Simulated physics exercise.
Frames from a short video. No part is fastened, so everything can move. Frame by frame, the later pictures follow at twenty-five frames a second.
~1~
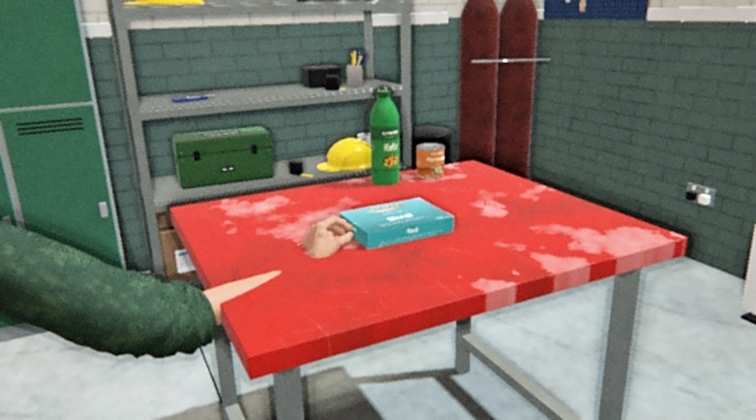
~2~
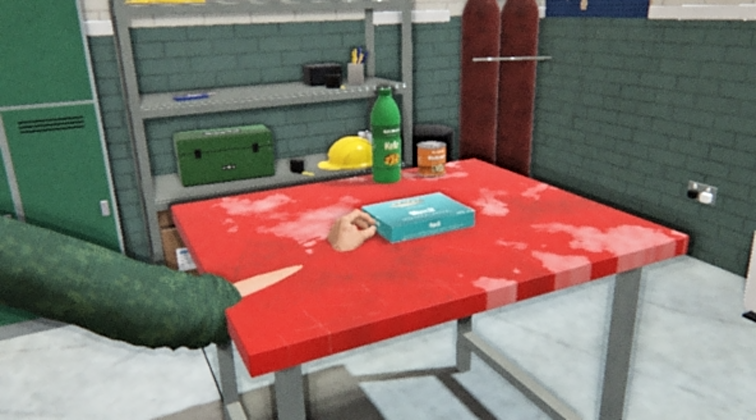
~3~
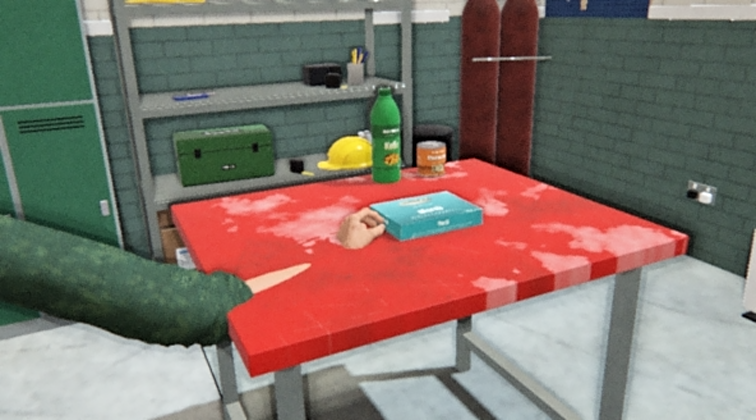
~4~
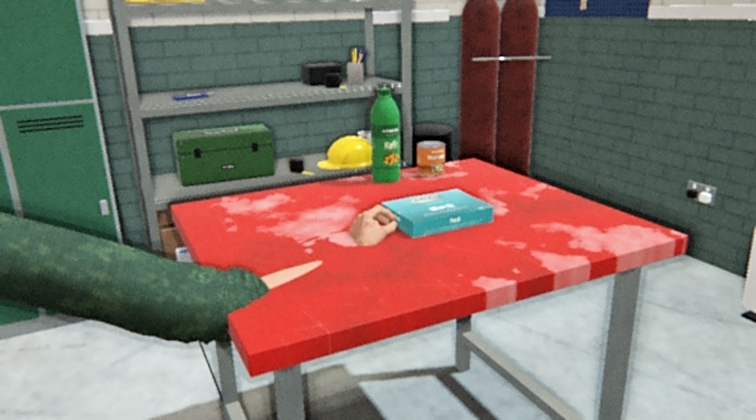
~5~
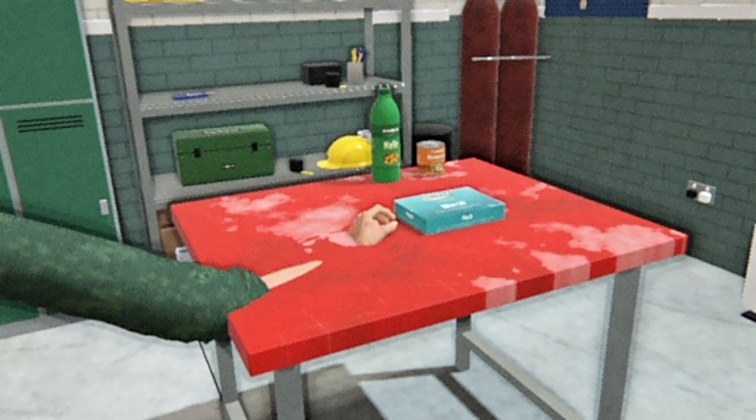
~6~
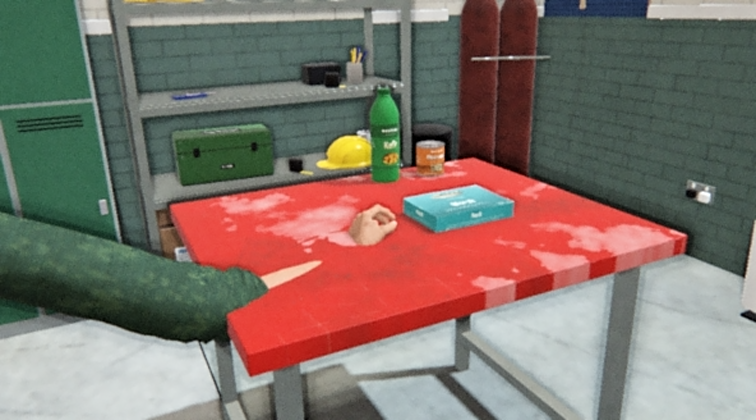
The clip shows a hand at the end of a green sleeve pushing a turquoise packet a short way right across a worn red table; the hand then stays still while the packet slides slightly farther, near a green bottle and can.
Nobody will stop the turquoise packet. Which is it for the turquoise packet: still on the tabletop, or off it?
Pretty sure it is up there at the end, you know.
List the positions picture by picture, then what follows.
The first picture shows under the hand; turquoise packet (396, 222).
The second picture shows under the hand; turquoise packet (417, 217).
The third picture shows under the hand; turquoise packet (425, 215).
The fourth picture shows turquoise packet (437, 212).
The fifth picture shows turquoise packet (448, 210) displaced a little.
The sixth picture shows turquoise packet (457, 208) displaced a little.
Then, 0.26 s past the last view, turquoise packet displaced a little near (476, 204).
Then, 0.54 s past the last view, turquoise packet resting near (476, 204).
Finally, moved from the start, turquoise packet. Final places as the last picture's camera would see them, turquoise packet near (476, 204).
